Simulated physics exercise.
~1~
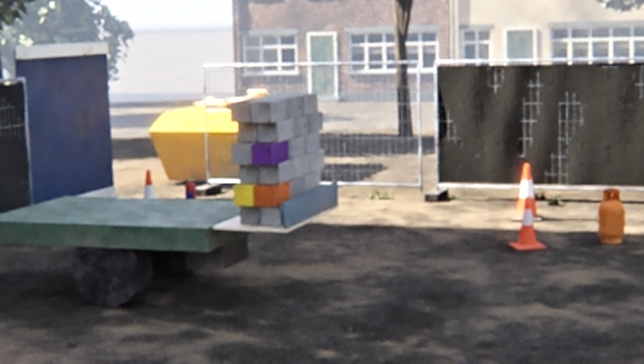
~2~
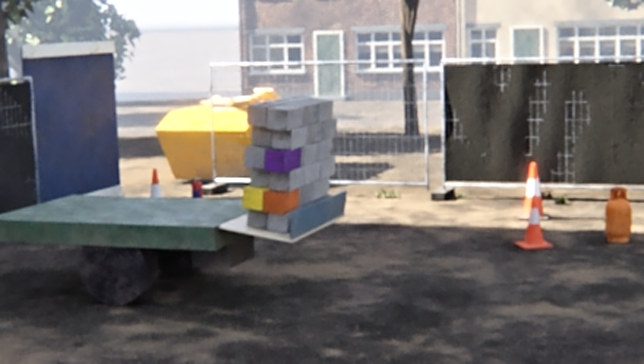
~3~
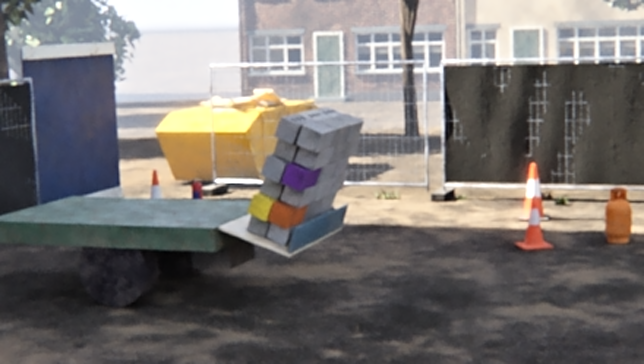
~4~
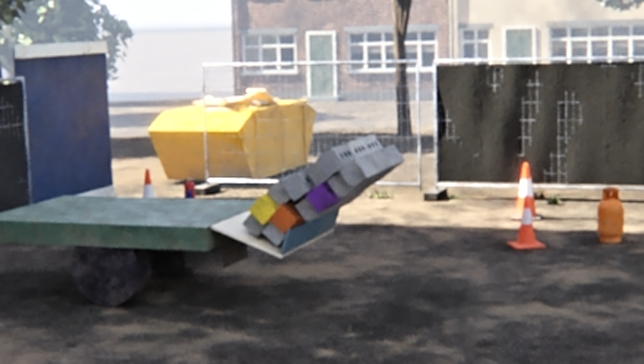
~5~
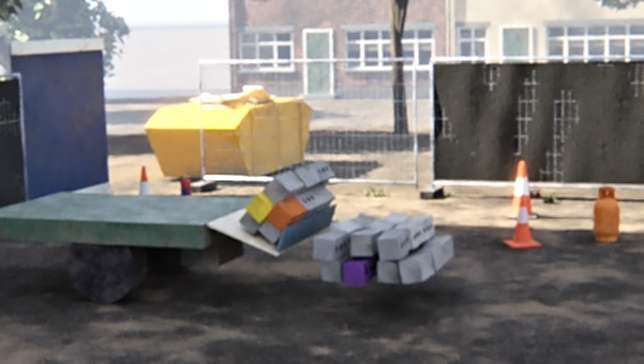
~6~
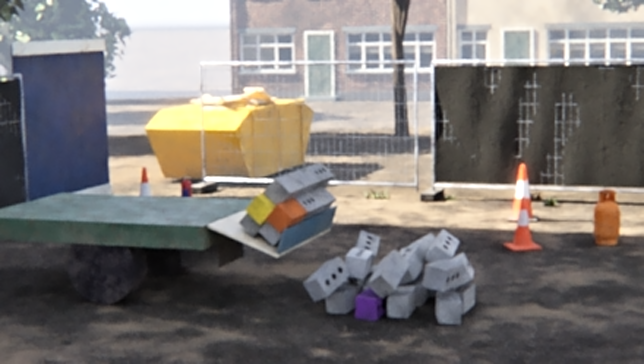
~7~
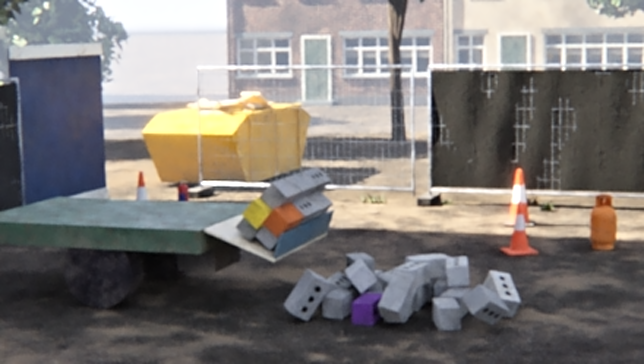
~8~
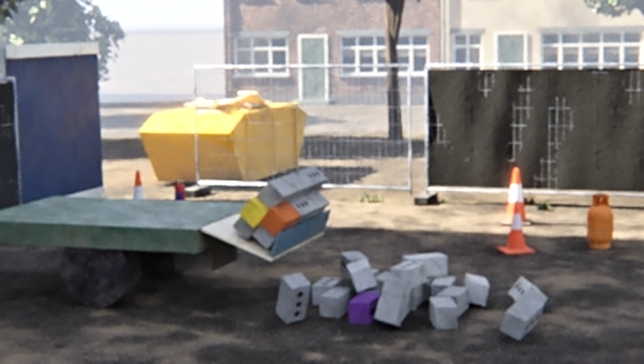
On a building site, a tilting flap spills the upper blocks while the lower ones stay.
